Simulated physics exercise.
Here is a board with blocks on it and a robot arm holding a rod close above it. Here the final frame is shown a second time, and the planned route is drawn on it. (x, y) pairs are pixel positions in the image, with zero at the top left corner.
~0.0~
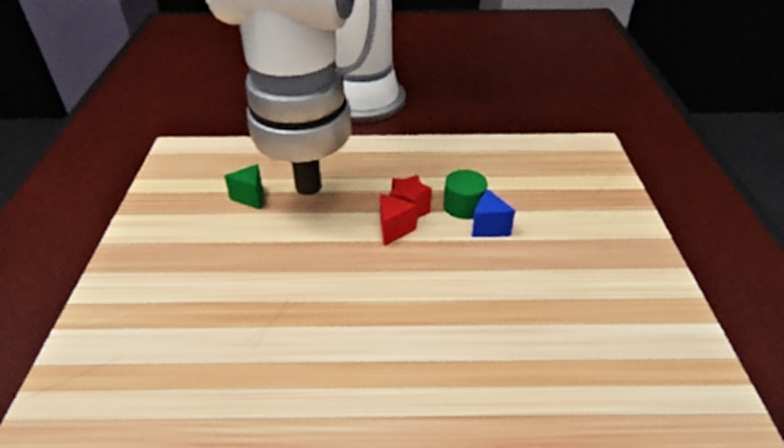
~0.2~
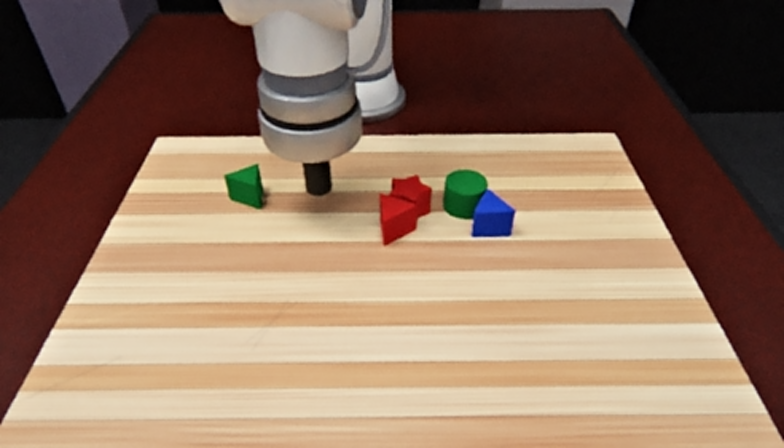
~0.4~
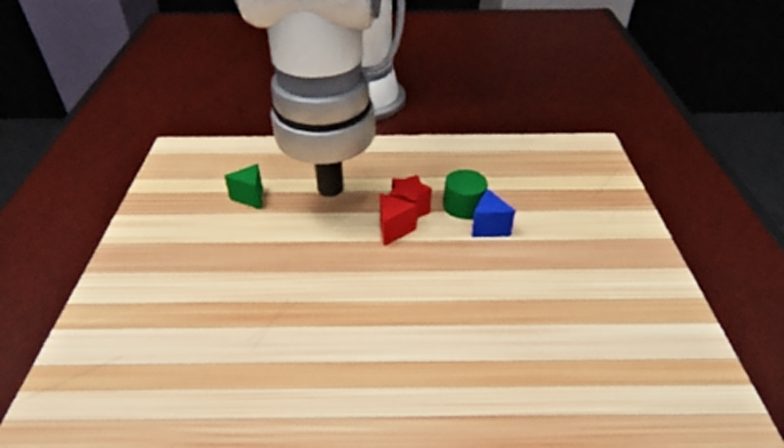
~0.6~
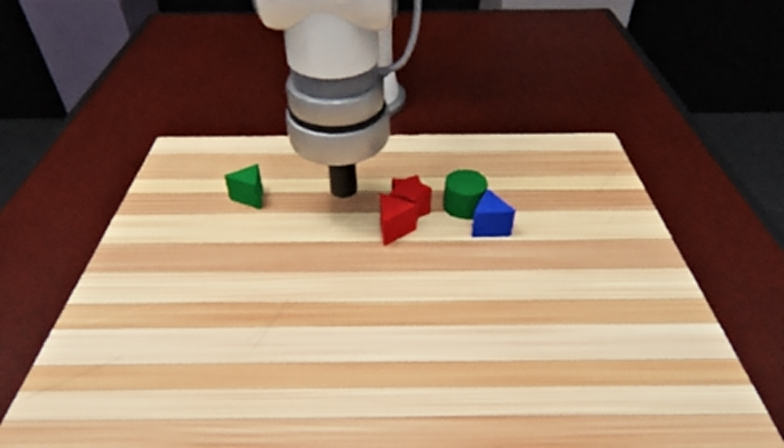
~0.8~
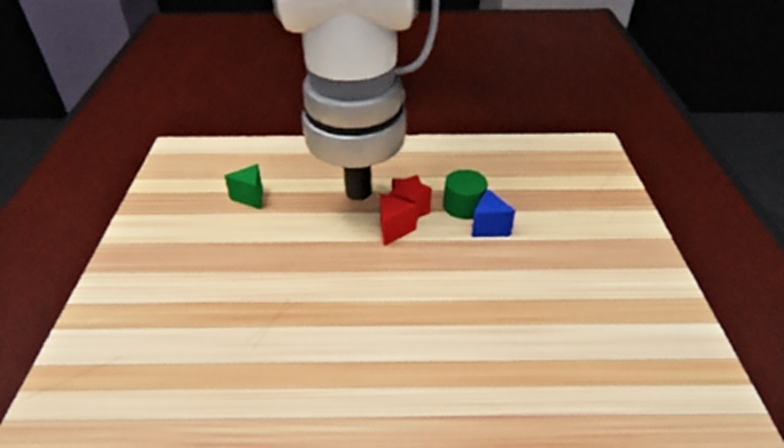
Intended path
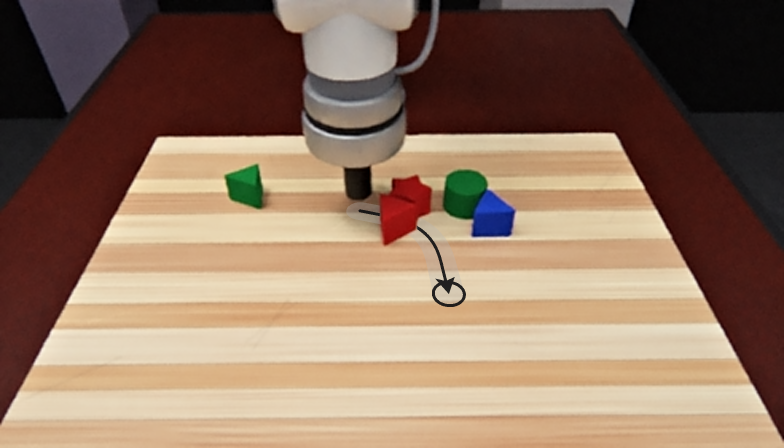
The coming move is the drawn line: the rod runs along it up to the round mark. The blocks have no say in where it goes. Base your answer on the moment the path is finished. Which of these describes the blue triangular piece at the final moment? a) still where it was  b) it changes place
Correct choice: A.
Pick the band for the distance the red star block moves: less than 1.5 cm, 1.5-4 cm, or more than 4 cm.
Range: 1.5 to 4 cm.
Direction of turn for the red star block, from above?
Looking from above, the answer is counterclockwise.
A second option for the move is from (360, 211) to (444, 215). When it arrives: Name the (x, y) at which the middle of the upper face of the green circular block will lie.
Located at (503, 176).
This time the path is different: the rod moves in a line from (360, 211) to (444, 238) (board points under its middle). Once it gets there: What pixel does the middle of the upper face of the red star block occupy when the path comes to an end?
I'd place it at (437, 190), taking the centre of its top.
The drawn path runs from (360, 211) through (408, 223) and (438, 252) to (449, 294).
The first path, step by step. One third of the way, rod (408, 204); red triangular piece (409, 218), turned 65° clockwise; red star block (430, 186), turned 45° anticlockwise; green circular block (469, 180).
Two thirds of the way, rod (439, 234); red triangular piece (418, 241); red star block (434, 188), turned 65° anticlockwise; green circular block (470, 180).
At the end, rod (451, 275); red triangular piece (416, 246), turned 180° clockwise; red star block (434, 188), turned 65° anticlockwise; green circular block (470, 180); blue triangular piece not moved.
